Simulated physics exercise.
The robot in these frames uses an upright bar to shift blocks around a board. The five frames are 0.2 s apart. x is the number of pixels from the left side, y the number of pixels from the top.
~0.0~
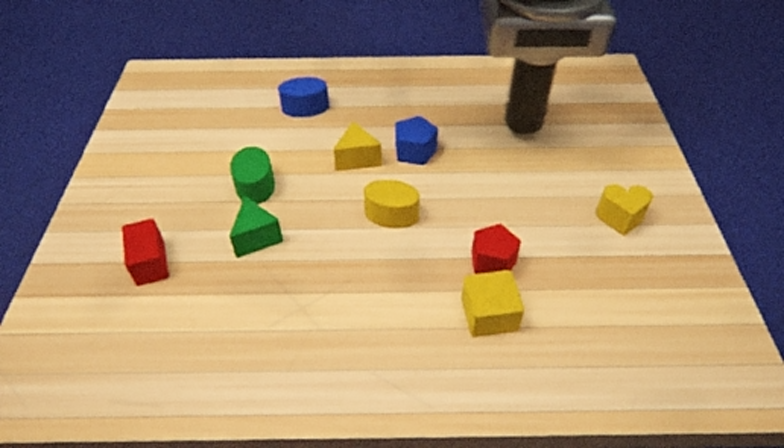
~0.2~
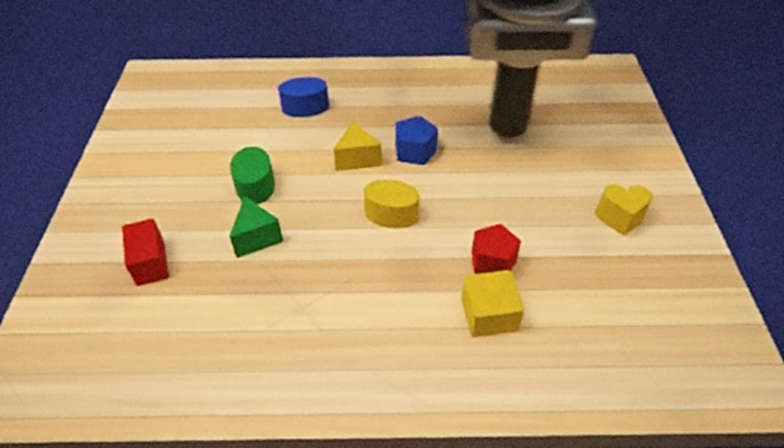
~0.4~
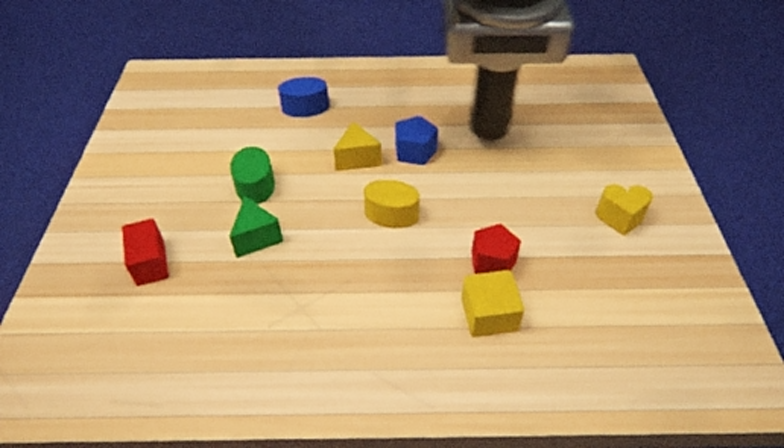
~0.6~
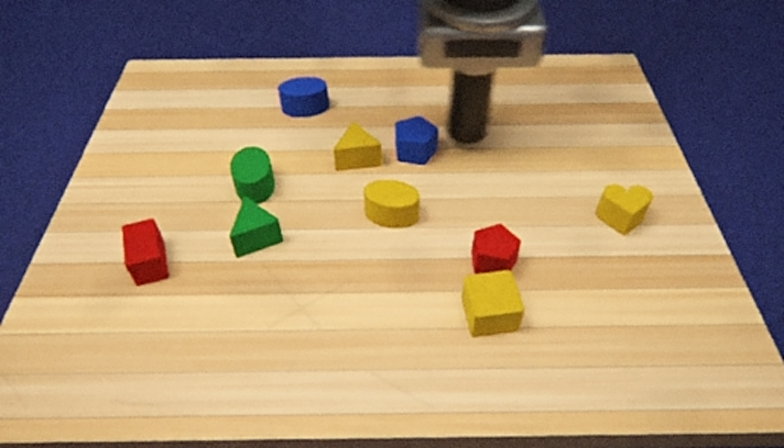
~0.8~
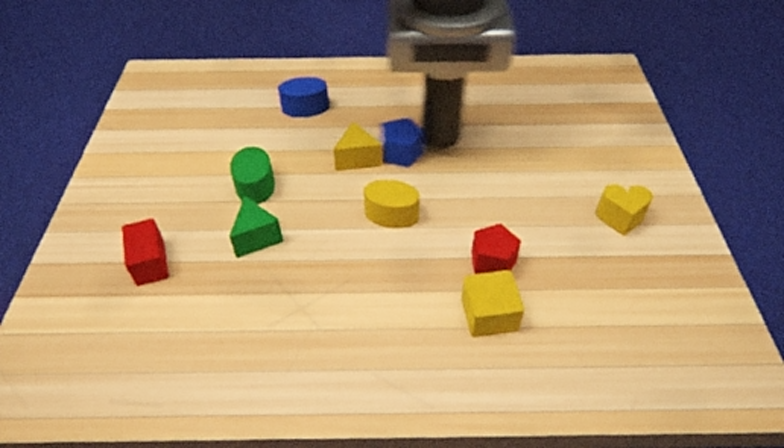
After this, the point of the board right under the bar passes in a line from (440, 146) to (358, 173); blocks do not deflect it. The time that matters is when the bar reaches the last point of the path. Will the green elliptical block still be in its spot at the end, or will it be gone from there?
It stays.
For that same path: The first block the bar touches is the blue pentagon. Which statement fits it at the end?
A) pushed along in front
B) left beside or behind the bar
I choose A.
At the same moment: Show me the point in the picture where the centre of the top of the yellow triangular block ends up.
If I read the scene right, the answer is (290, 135).
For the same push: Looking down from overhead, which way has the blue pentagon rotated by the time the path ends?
It spins clockwise.
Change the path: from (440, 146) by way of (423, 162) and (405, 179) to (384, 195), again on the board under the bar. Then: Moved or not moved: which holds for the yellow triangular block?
That block gets shifted.
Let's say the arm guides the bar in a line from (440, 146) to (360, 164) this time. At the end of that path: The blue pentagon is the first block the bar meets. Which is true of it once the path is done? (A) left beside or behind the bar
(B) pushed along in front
I'll go with B - pushed along in front.
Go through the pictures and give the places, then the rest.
Lower end of the bar (524, 123), tops of blocks, green elliptical block (250, 164), yellow triangular block (356, 138), blue pentagon (415, 129), in the first frame.
Bar (508, 125), blocks as before, in the second frame.
Bar (489, 129), blocks as before, in the third frame.
Bar (467, 132), blocks as before, in the fourth frame.
Bar (441, 136), green elliptical block (250, 164), yellow triangular block (356, 138), blue pentagon (401, 131), in the fifth frame.
What follows on the original path. Halfway along, bar (400, 150); yellow triangular block (324, 140), turned 55° clockwise; blue pentagon (358, 141), turned 15° clockwise.
At the end, bar (358, 164); green elliptical block not moved; yellow triangular block (290, 135), turned 85° clockwise; blue pentagon (316, 148), turned 45° clockwise.
